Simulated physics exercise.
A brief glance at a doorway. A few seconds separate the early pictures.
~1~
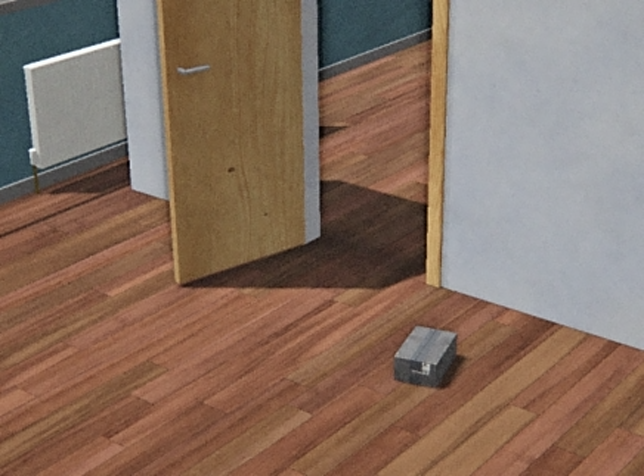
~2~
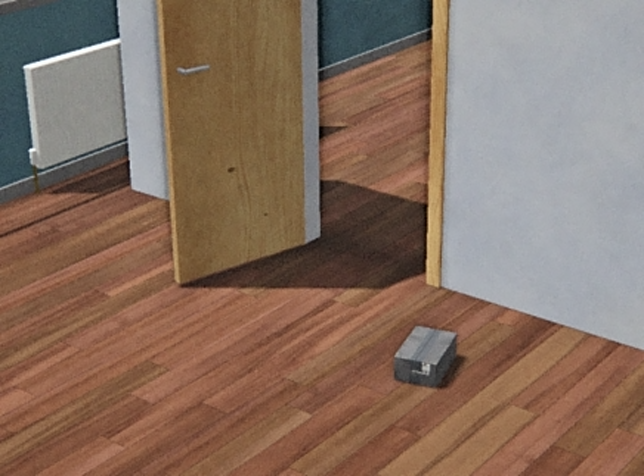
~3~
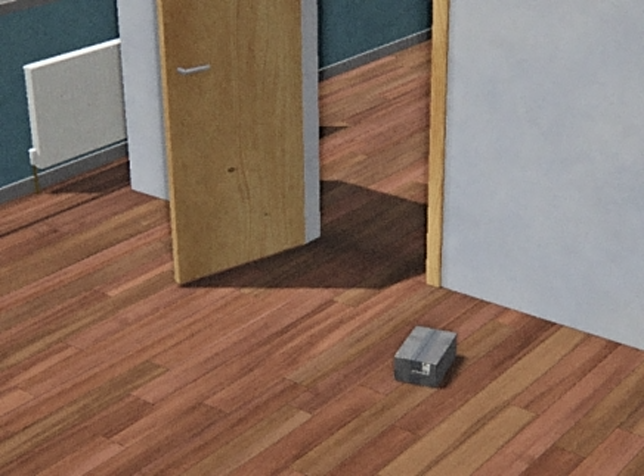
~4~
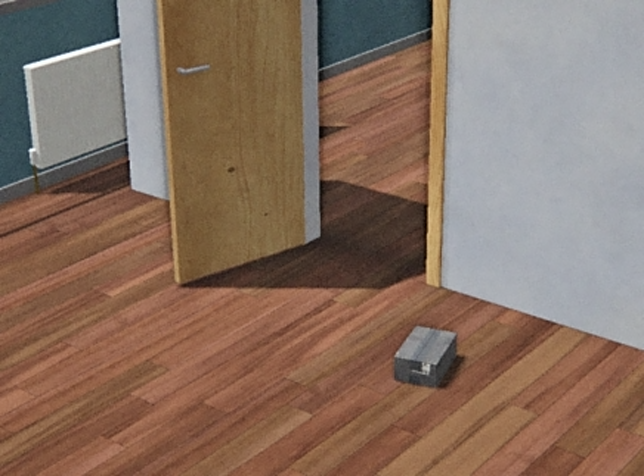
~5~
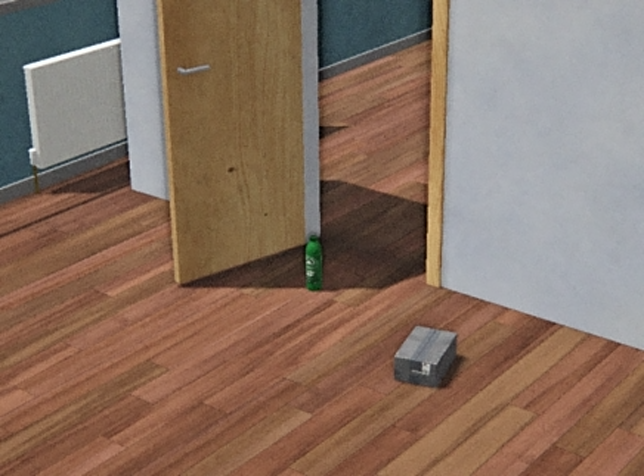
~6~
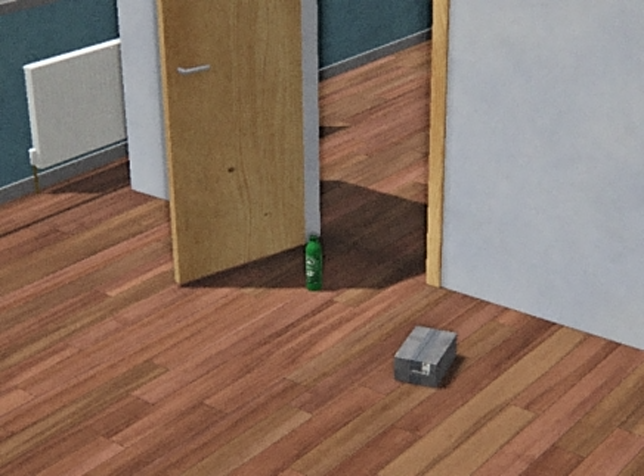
The footage shows a wooden door standing wide open and still, with a grey parcel resting on the floorboards at the right. Later a green bottle appears upright on the floor beside the door's edge, and nothing else changes.
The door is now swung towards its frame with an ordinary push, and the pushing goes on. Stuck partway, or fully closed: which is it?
Fully closed.
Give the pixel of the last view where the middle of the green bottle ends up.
Near (429, 248).
Then, 0.90 s later than the last frame, door at 54°.
Then, 1.30 s later than the last frame, door at 23°; green bottle moved well along near (366, 258).
Then, 1.80 s later than the last frame, door at 0°; green bottle tilted by 19° near (417, 241).
When it is over, door at 0°; lying over on the floor, green bottle; grey parcel as before. End places, in pixels of the last picture, green bottle near (428, 248).
